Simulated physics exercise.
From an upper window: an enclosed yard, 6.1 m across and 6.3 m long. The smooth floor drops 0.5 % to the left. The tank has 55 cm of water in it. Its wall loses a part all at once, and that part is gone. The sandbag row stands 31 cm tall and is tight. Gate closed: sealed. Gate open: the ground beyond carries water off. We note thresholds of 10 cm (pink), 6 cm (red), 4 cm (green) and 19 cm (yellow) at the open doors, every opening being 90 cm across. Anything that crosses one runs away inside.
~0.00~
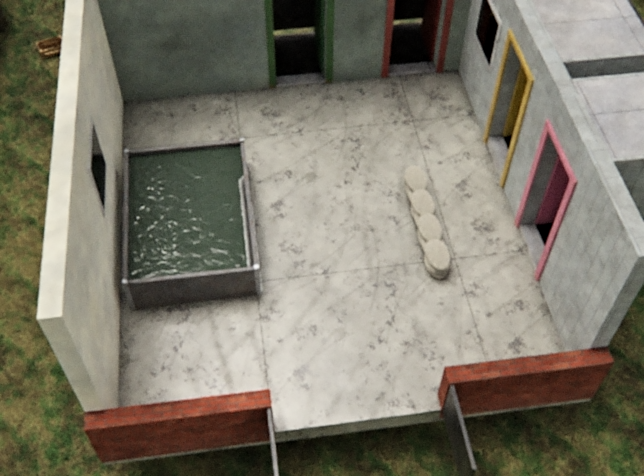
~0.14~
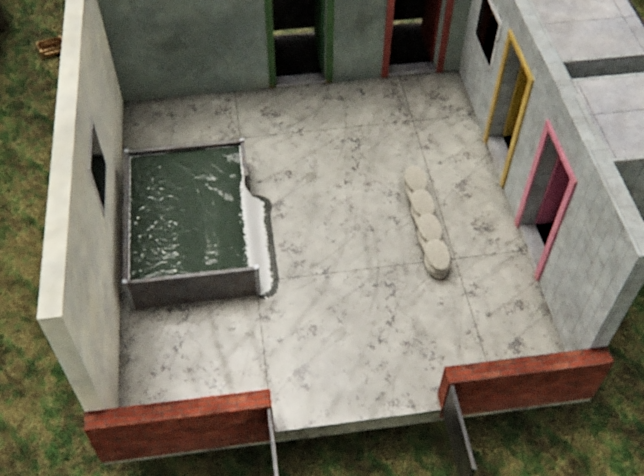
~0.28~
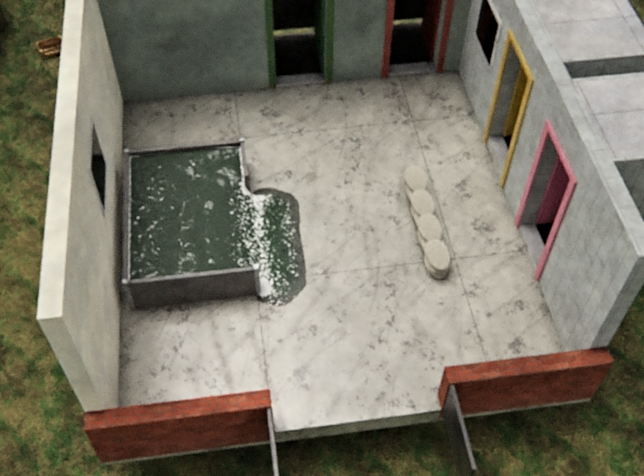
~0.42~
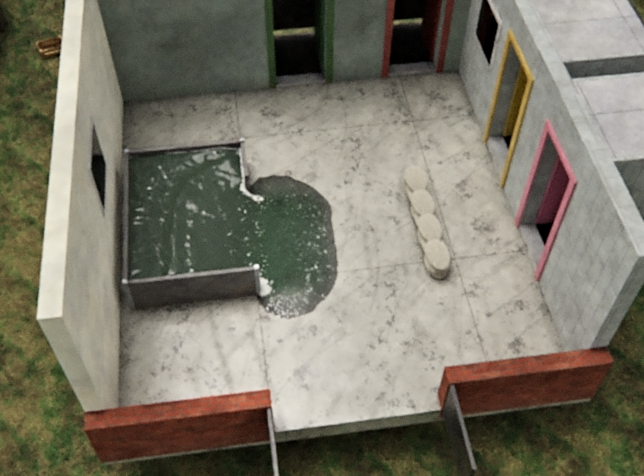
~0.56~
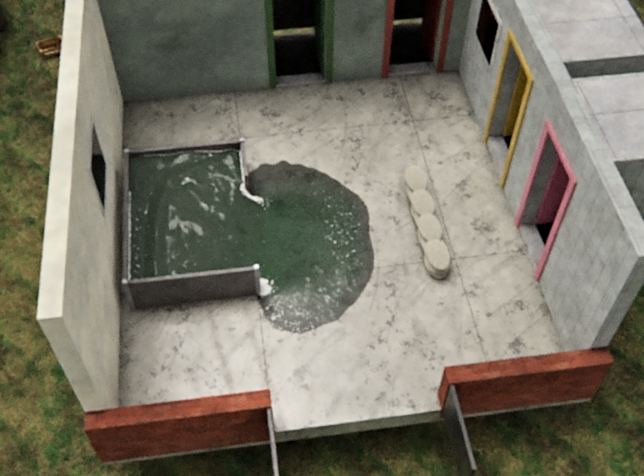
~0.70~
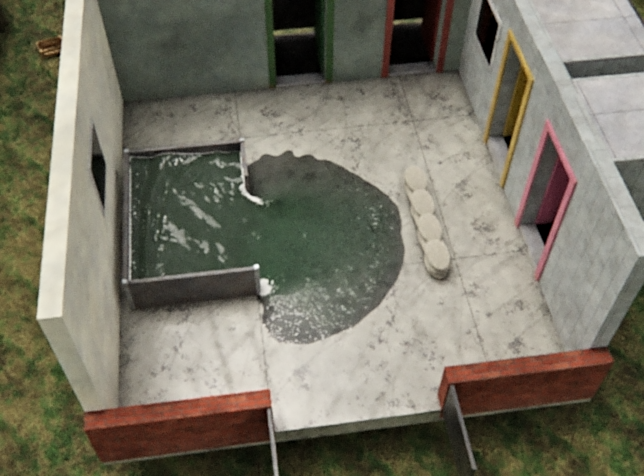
Dark green water rocks in a grey-walled tank at the left of a walled yard seen steadily from above, then bursts through its right side and spreads over the pale, marbled floor in a widening rounded pool. Green and red doorways stand at the back, yellow and pink ones at the right, beside low brick walls in front. White foam churns at the gap as the pool's edge nears a row of round, pale blocks.
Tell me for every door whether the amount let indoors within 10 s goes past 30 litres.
One by one: Pink door: Within the allowance, red door: Beyond the allowance, green door: Beyond the allowance, yellow door: Within the allowance.
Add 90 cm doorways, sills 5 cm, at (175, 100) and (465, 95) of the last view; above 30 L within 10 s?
Door 1: Lower; door 2: Higher.
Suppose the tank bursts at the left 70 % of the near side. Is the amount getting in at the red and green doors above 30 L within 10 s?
The red door comes out less than that and the green door less than that.
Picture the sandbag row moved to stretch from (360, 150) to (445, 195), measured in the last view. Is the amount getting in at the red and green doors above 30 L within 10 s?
Checking the limit, red is fine, green is fine.
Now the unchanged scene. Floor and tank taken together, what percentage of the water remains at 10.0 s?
Roughly 74 per cent is still there.
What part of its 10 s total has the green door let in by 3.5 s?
0 per cent, roughly.
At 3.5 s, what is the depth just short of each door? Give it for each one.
Depths in cm: Pink 5, red 15, green 4, yellow 1.
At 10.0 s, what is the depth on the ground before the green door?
Roughly 6.0 centimetres.
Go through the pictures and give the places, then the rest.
In the first frame, still water, 55 cm deep, in the tank at (188, 210).
In the second frame, the front is at (256, 200), 0.9 m from the gap at (251, 239); 0.4 m2 of floor is under water; 55 cm left at the back of the tank.
In the third frame, the front is at (270, 192), 1.1 m from the gap at (251, 239); 1.3 m2 of floor is under water; 55 cm left at the back of the tank.
In the fourth frame, the front is at (316, 196), 1.4 m from the gap at (251, 240); 2.5 m2 of floor is under water; 55 cm left at the back of the tank.
In the fifth frame, water pours out at (251, 240) and has run 1.8 m, to (360, 206); typically 7 cm deep outside, 50 cm at the tank's back.
In the sixth frame, water pours out at (251, 240) and has run 2.3 m, to (390, 205); typically 5 cm deep outside, 46 cm at the tank's back.
After 1.4 s water covers 30 % of the floor and is deepest (35 cm) near (419, 242); pink door not reached, red door not reached, green door not reached, yellow door not reached.
After 2.2 s water covers 40 % of the floor and is deepest (30 cm) near (408, 243); pink door not reached, red door not reached, green door not reached, yellow door not reached.
After 3.5 s water covers 50 % of the floor and is deepest (26 cm) near (564, 376); pink door 5 cm at the sill, 0 L in, red door 15 cm at the sill, 19 L in, green door 4 cm at the sill, 0 L in, yellow door 1 cm at the sill, 0 L in.
After 6.0 s water covers 70 % of the floor and is deepest (14 cm) near (380, 99); pink door 6 cm at the sill, 0 L in, red door 9 cm at the sill, 57 L in, green door 8 cm at the sill, 29 L in, yellow door 5 cm at the sill, 0 L in.
After 10.0 s water covers 85 % of the floor and is deepest (12 cm) near (123, 139); pink door 3 cm at the sill, 0 L in, red door 5 cm at the sill, 103 L in, green door 6 cm at the sill, 58 L in, yellow door 7 cm at the sill, 0 L in.
